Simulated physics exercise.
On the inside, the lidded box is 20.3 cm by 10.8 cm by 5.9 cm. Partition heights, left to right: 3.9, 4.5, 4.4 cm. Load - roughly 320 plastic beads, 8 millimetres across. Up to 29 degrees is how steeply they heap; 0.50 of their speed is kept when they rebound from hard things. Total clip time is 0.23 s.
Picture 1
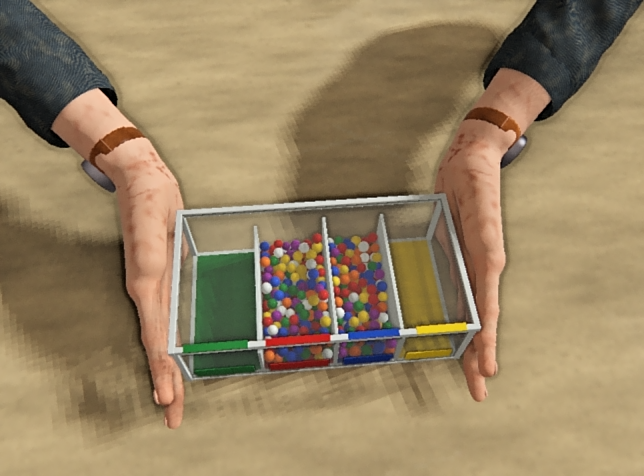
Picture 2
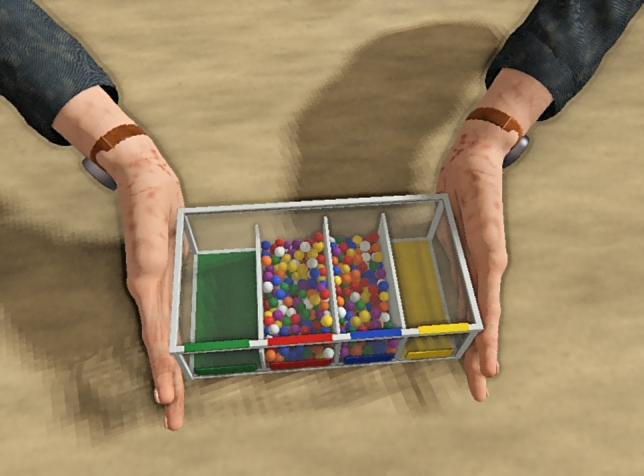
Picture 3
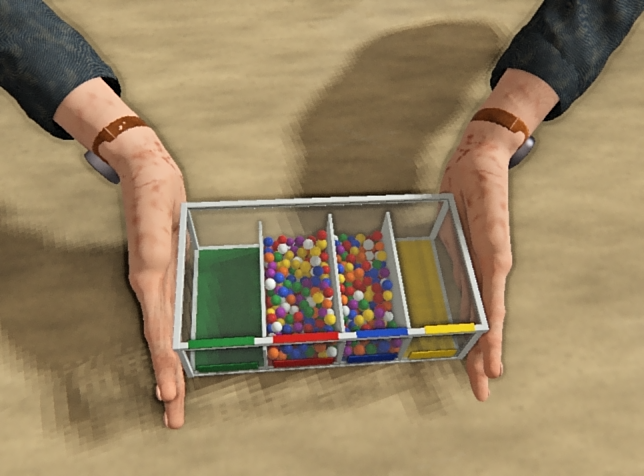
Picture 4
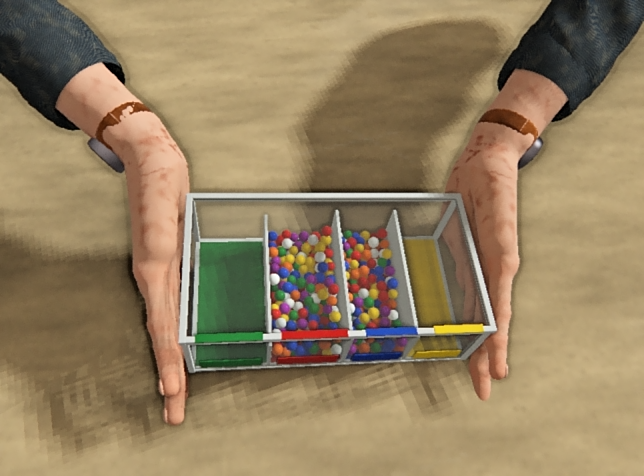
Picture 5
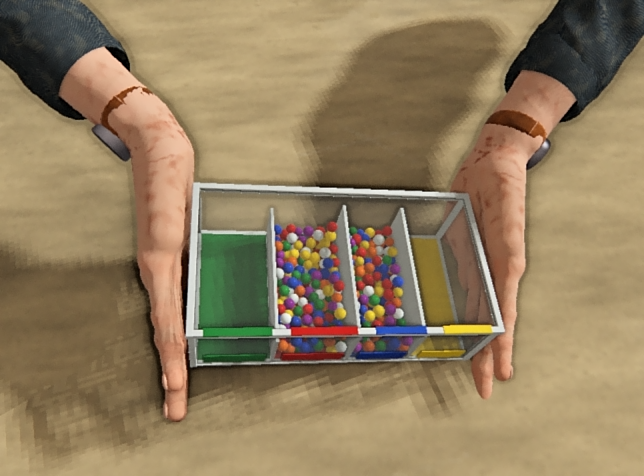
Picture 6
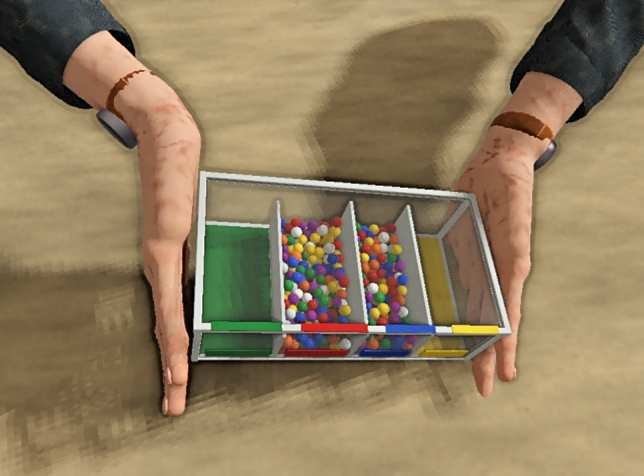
A clear box of colourful beads, held between two hands, shifted slightly right and gradually tilted down towards its yellow end, while the beads stayed in the red and blue middle sections.
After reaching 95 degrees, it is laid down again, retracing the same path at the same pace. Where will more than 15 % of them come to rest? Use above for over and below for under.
Verdicts: Red above, blue above, green below, yellow above.
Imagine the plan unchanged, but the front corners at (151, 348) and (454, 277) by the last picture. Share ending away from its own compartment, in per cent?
Near 40 %.
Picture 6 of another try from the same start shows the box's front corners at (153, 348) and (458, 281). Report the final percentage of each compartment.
Red = 25 %, blue = 35 %, green = 40 %, yellow = 0 %.
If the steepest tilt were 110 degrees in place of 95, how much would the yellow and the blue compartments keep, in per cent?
In per cent, yellow 25 and blue 45.
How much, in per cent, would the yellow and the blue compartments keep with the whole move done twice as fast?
My answer: Yellow gets 20 %, while blue gets 45 %.
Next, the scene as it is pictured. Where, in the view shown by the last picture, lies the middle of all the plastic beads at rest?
When it all comes to rest, the middle is near (366, 312).
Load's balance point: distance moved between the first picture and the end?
Roughly 2.5 cm.
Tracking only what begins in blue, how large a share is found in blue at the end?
Share retained: Approx. 80 %.
Then, 1.06 s after the last picture, tilt 95 degrees; red 45 %, blue 50 %, yellow 5 %.
Then, 1.77 s after the last picture, tilt 43 degrees; red 35 %, blue 45 %, yellow 20 %.
Then, 2.52 s after the last picture, tilt 0 degrees; red 35 %, blue 45 %, yellow 25 %.
In the end, red 35 %, blue 45 %, green 0 %, yellow 25 %.
